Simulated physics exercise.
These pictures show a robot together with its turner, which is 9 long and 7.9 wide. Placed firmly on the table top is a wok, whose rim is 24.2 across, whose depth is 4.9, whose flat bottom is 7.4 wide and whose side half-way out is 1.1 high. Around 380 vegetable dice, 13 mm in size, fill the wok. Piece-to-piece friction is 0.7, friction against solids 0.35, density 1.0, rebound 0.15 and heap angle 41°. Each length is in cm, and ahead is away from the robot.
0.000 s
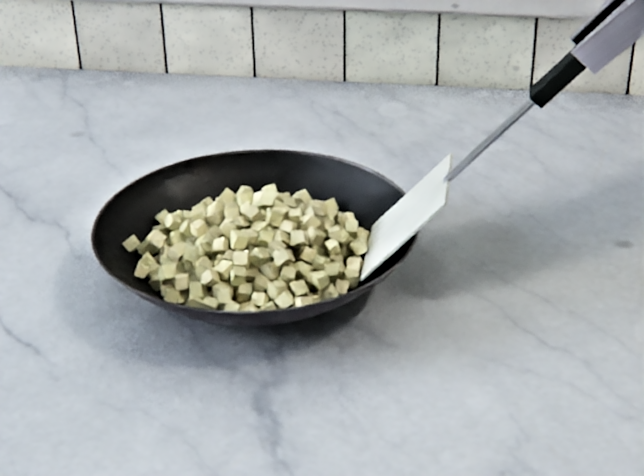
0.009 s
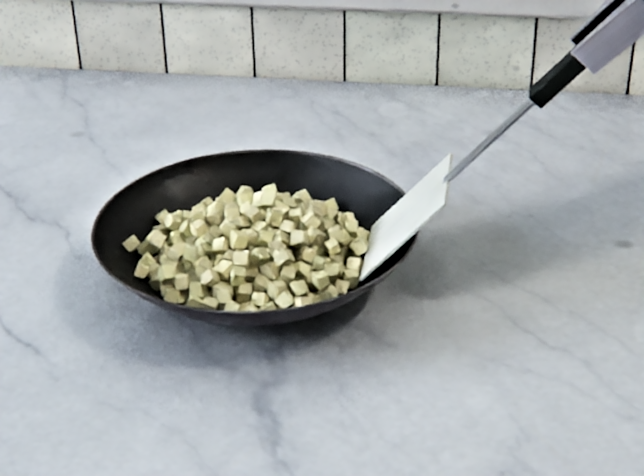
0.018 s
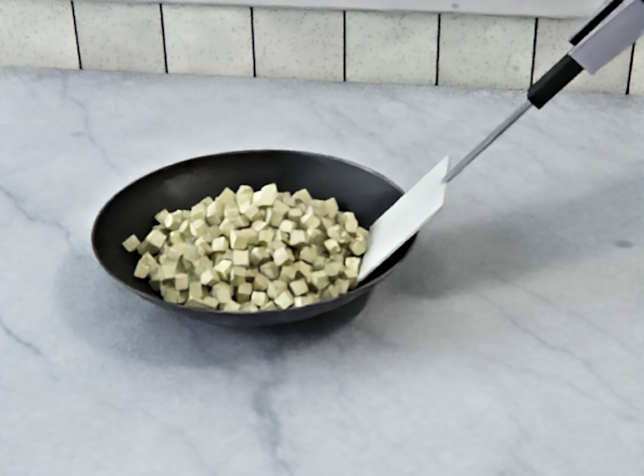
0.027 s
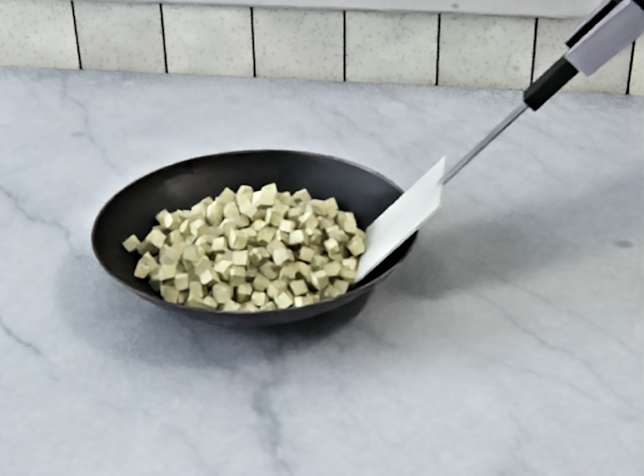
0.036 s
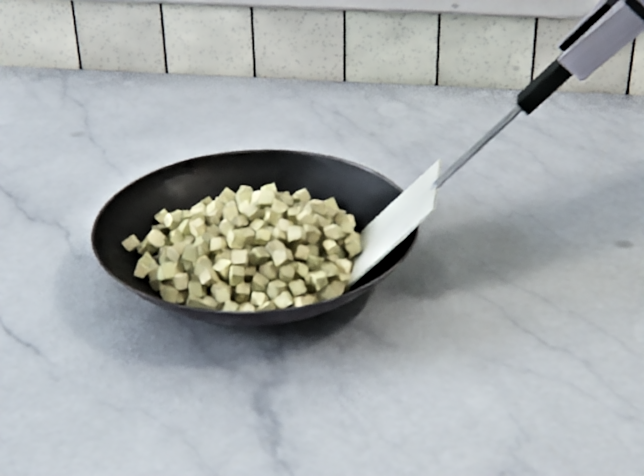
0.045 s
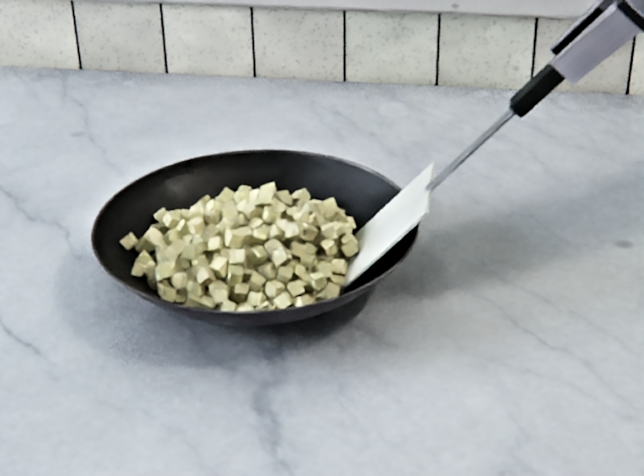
A white turner held by a robot slowly nudges pale vegetable dice left in a black wok.
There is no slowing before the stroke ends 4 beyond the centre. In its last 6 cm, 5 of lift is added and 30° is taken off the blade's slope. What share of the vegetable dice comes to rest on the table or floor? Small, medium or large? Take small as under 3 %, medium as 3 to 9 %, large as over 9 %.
Medium, so between 3 and 9 %.
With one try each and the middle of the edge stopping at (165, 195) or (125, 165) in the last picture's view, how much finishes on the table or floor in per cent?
Estimates, in order: 30 % and 50 %.
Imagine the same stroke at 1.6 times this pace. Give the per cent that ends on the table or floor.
Estimate: Close to 10 %.
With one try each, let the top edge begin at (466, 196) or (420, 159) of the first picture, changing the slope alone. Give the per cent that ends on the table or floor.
I'd say near 5 per cent for the first and near 5 per cent for the second.
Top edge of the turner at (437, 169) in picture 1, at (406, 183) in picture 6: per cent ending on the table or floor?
Around 15 per cent finishes there.
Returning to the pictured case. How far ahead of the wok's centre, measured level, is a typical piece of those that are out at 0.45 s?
It sits close to 16 cm ahead of the middle.
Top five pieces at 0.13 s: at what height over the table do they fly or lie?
Height: Approx. 6 cm.
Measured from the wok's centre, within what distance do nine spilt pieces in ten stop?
That works out to near 20 cm.
By 0.13 s, sloping 49°, highest piece 6 above the table; 380 in the wok.
By 0.21 s, sloping 34°, highest piece 8 above the table; 369 in the wok, 11 on the blade or in flight.
By 0.45 s, sloping 19°, highest piece 7 above the table; 359 in the wok, 21 on the table or floor.
By 1.50 s, sloping 19°, highest piece 7 above the table; 358 in the wok, 22 on the table or floor.
Final count, 358 in the wok, 22 on the table or floor. That is 6 % on the table or floor.
